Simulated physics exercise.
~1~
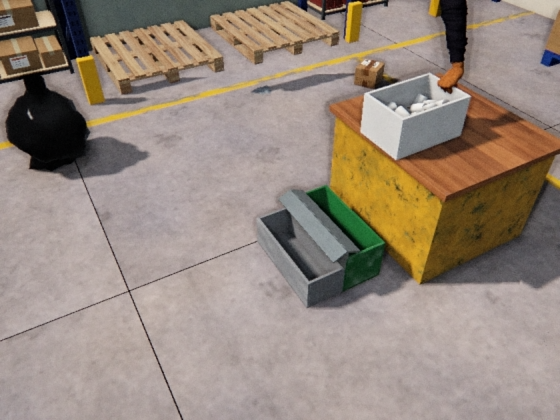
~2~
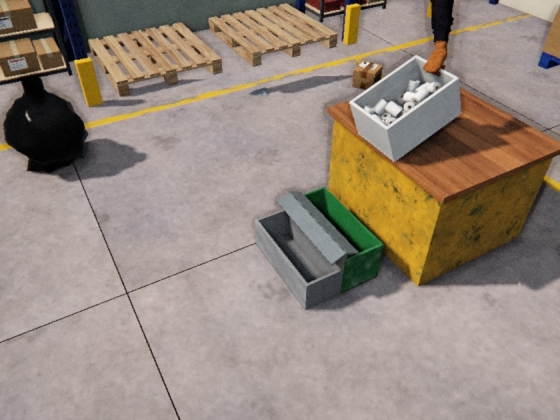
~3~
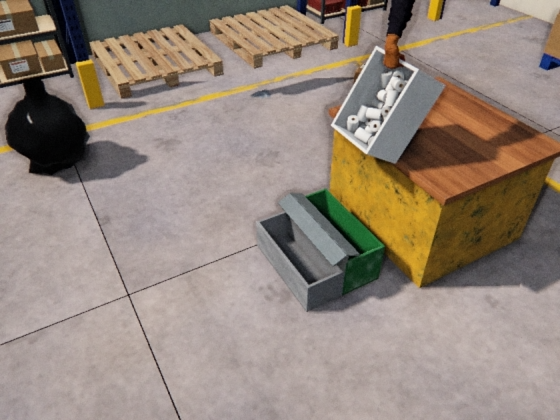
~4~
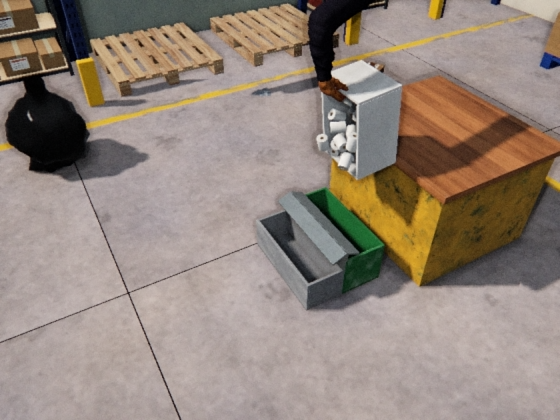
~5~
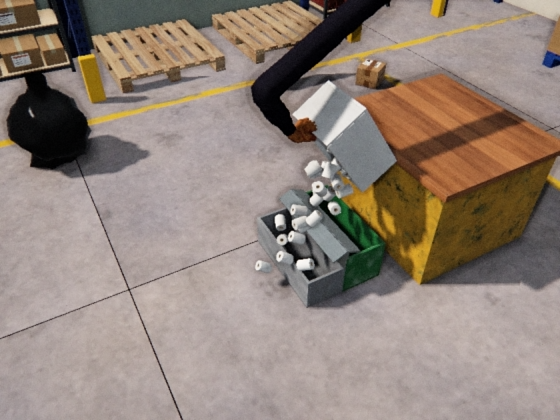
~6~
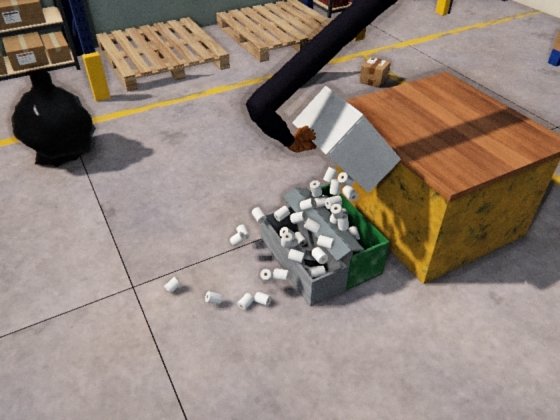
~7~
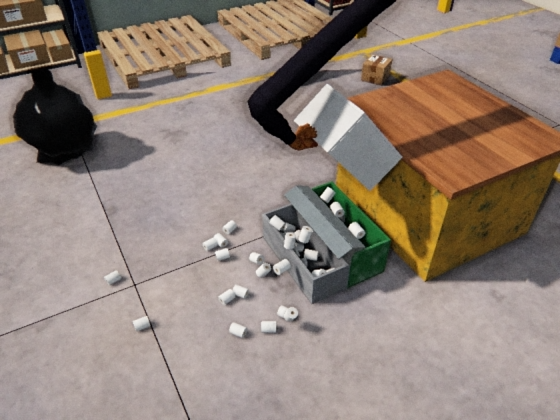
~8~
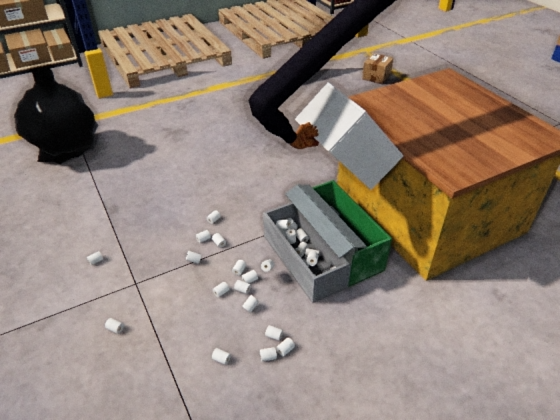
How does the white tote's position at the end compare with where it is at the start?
At the start the white tote sits upright on top of the bench. By the end it is further left and slightly lower, tipped steeply over the bench's left edge above the bins.
An arm tips a white tote, spilling paper rolls into two bins and across the floor.
